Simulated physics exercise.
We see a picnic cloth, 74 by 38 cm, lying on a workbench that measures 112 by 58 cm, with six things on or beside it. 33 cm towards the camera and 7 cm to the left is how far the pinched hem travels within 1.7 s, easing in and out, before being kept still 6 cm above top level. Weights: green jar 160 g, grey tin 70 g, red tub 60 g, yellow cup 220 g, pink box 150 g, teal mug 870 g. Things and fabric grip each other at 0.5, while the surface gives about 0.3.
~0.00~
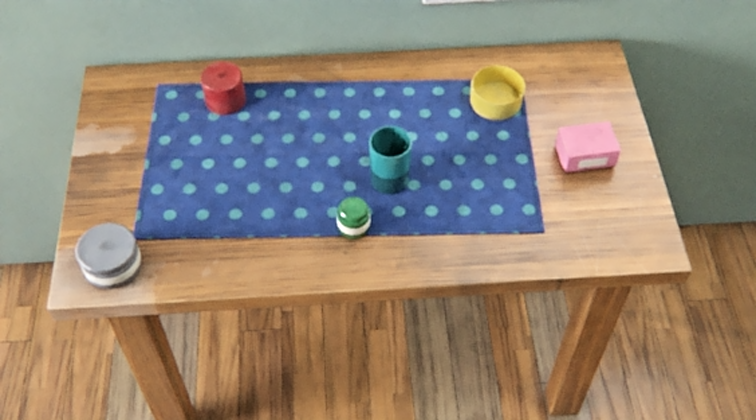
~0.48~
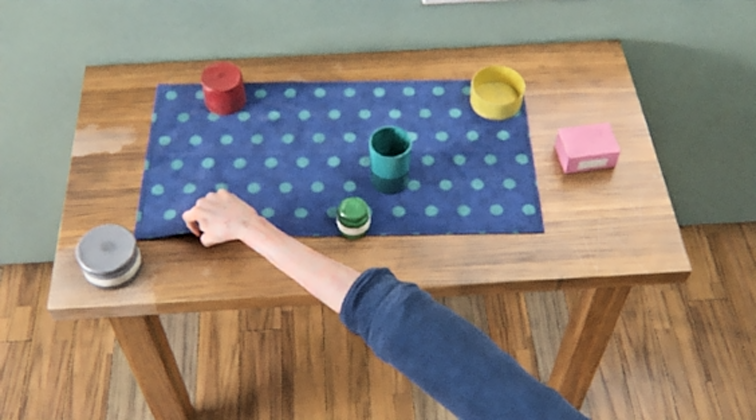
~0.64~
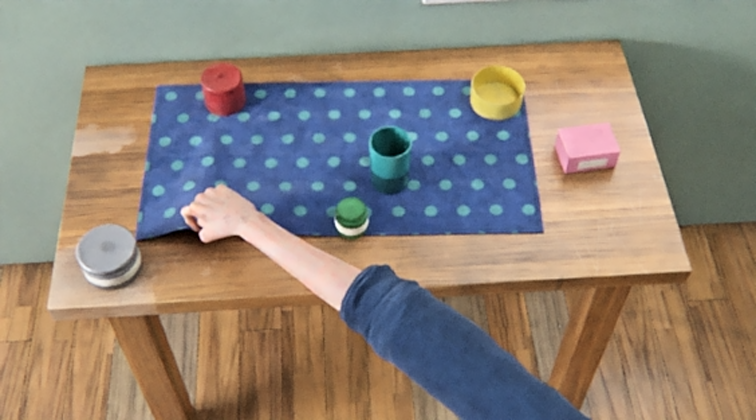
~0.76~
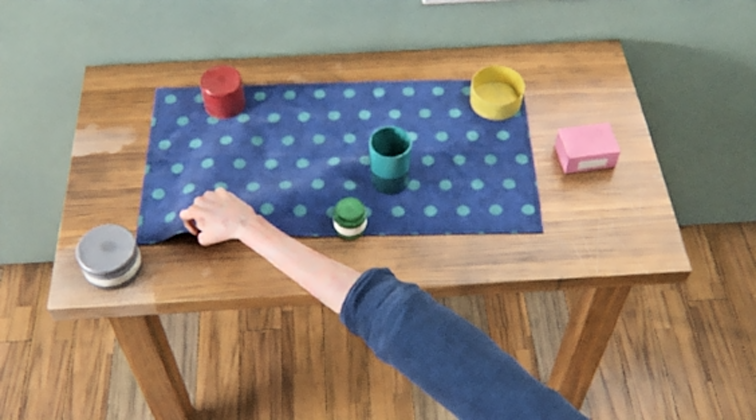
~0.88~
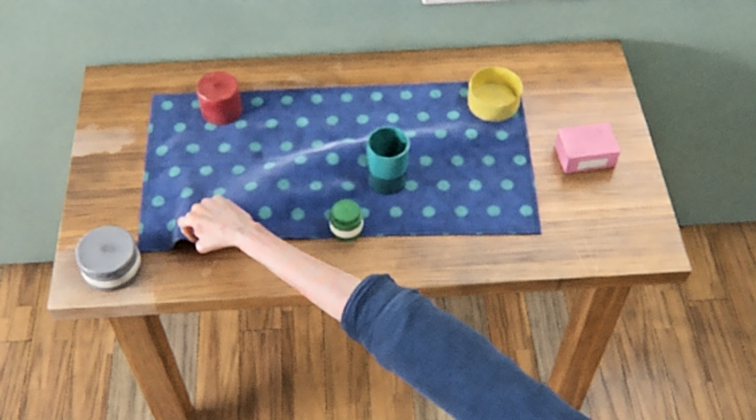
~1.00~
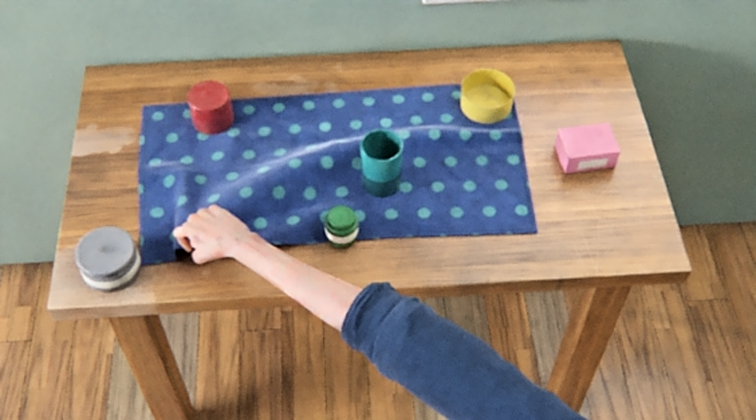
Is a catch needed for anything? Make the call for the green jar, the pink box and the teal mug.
Green jar - catch needed; pink box - no catch needed; teal mug - no catch needed.
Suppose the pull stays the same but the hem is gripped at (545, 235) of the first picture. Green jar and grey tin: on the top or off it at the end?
When everything settles, the green jar tips off and the grey tin survives on top.
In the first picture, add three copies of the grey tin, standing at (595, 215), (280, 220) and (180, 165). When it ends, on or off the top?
In order: Holds on; comes off; comes off.
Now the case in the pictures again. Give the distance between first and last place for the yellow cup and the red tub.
Approx. final shift - yellow cup: 30 cm; red tub: 40 cm.
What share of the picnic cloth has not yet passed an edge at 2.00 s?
Share within the edges: Approx. 80 %.
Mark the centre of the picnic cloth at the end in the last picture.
Centre in the last view: Approx. (243, 249).
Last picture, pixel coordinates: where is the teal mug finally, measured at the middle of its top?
Somewhere around (292, 240) is where it ends up.
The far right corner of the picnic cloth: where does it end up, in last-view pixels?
(379, 118) or thereabouts.
After 1.3 s, 100 % of the picnic cloth is still over the top; green jar 9 cm off its start, teal mug 8 cm off its start, red tub 16 cm off its start.
After 1.7 s, 90 % of the picnic cloth is still over the top; green jar 17 cm off its start, teal mug 16 cm off its start, red tub 27 cm off its start.
After 2.0 s, 80 % of the picnic cloth is still over the top; green jar over the edge, teal mug 23 cm off its start at (301, 223), red tub 36 cm off its start at (123, 215).
After 2.3 s, 70 % of the picnic cloth is still over the top; green jar over the edge, teal mug 27 cm off its start, red tub 42 cm off its start.
After 3.9 s, 70 % of the picnic cloth is still over the top; green jar over the edge, teal mug 27 cm off its start at (292, 240), pink box 0 cm off its start at (590, 140), red tub 42 cm off its start at (99, 238).
